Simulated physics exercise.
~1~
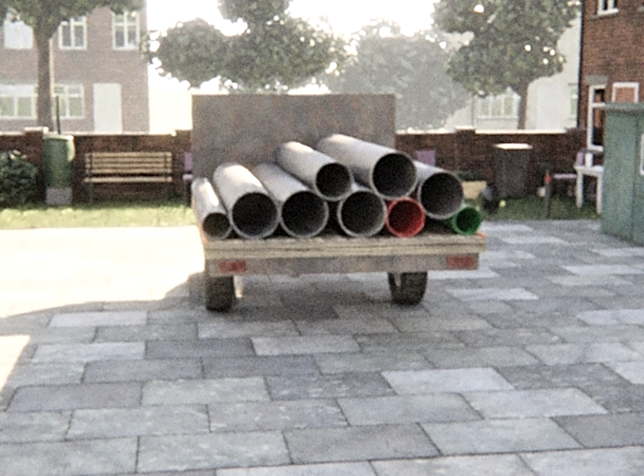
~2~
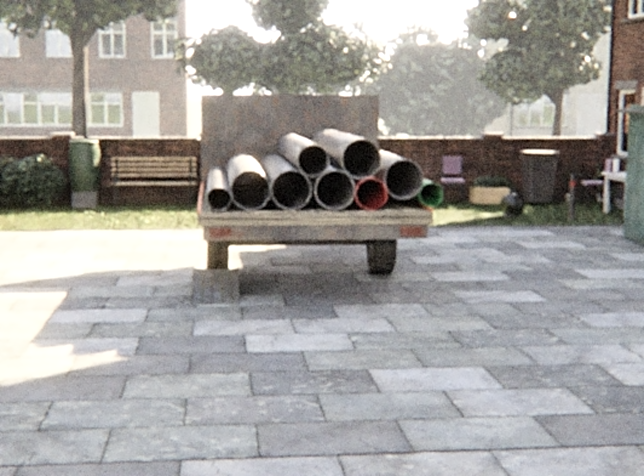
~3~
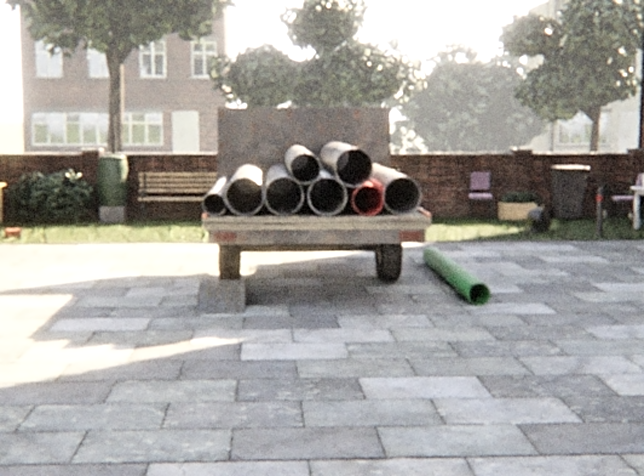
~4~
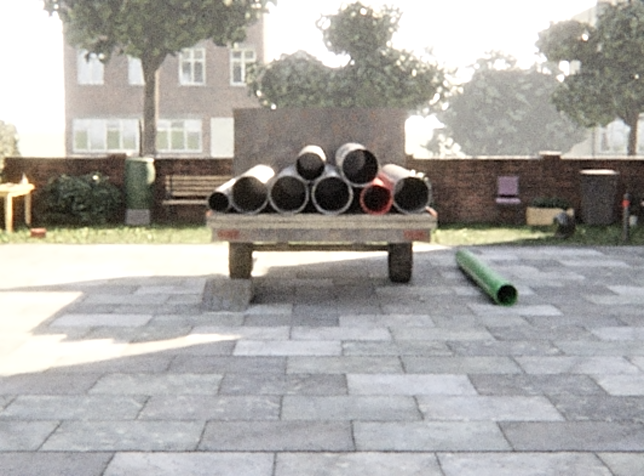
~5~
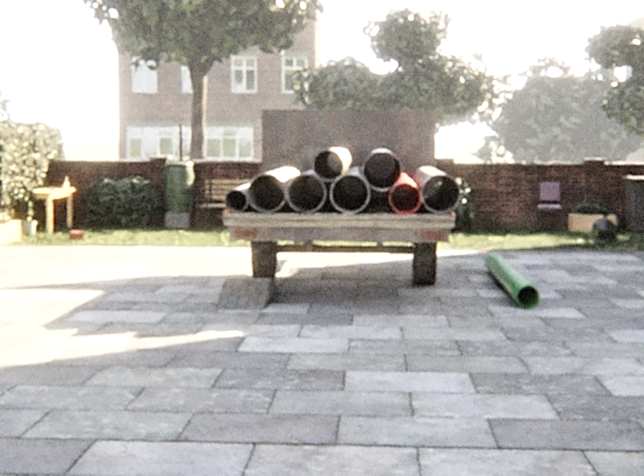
A flatbed trailer loaded with loose pipes tilted and levelled off as it rolled over a bump, and the green pipe dropped off the right side onto the paving, while the red one shifted but stayed aboard with the grey ones.
